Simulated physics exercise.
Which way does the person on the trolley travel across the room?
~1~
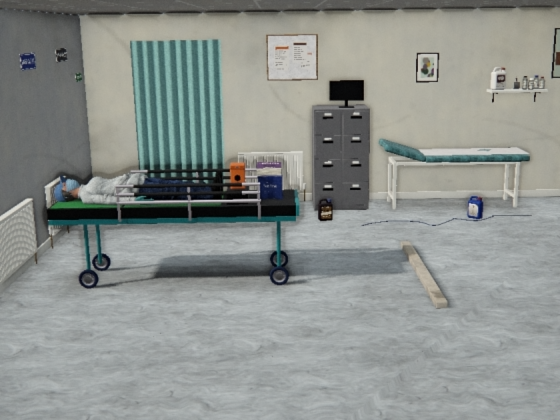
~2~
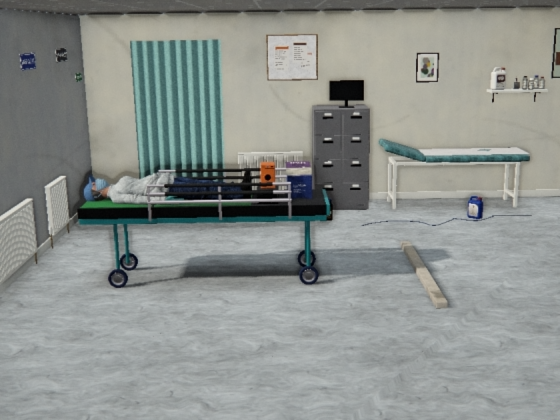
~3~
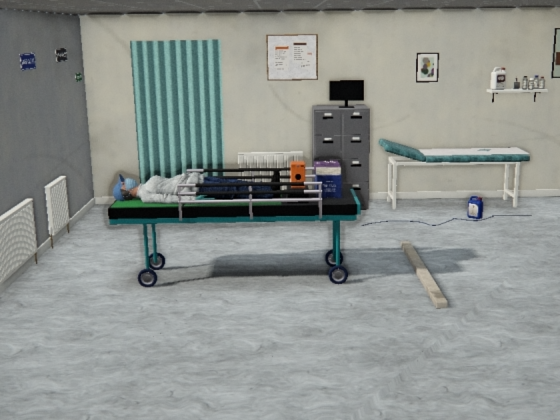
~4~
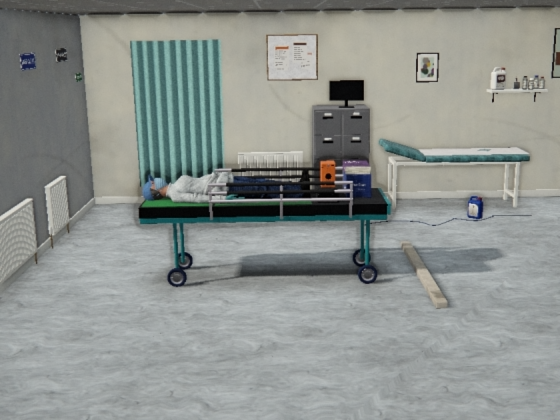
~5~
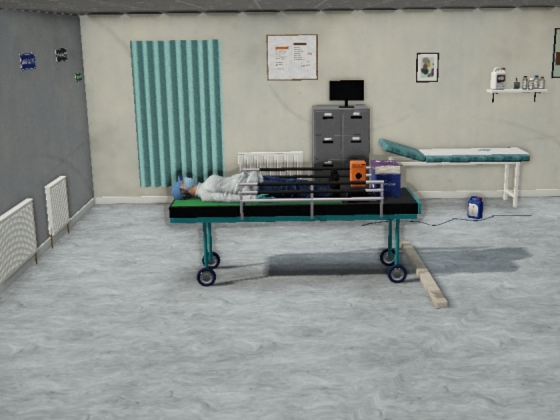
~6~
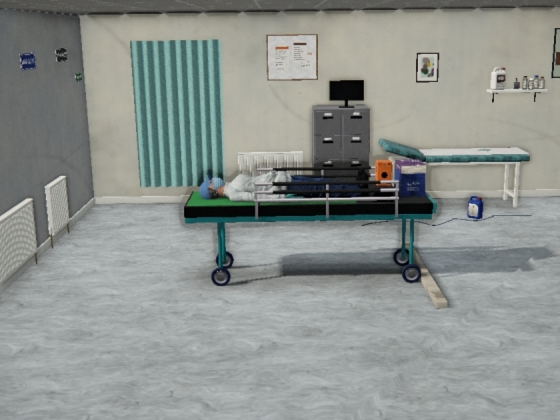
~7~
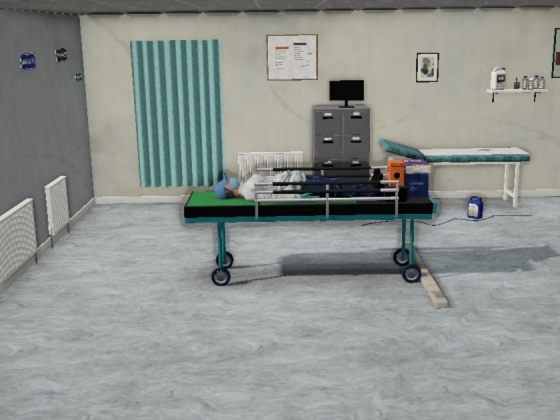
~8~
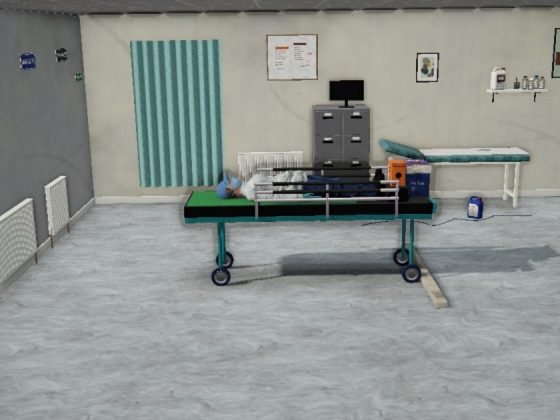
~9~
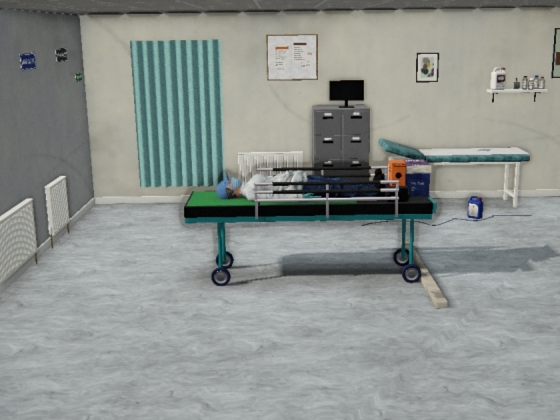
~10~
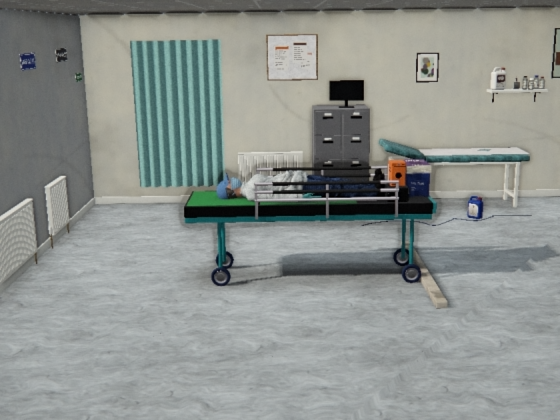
The person moves to the right, carried feet first on the trolley, and slides slightly further that way as it stops.
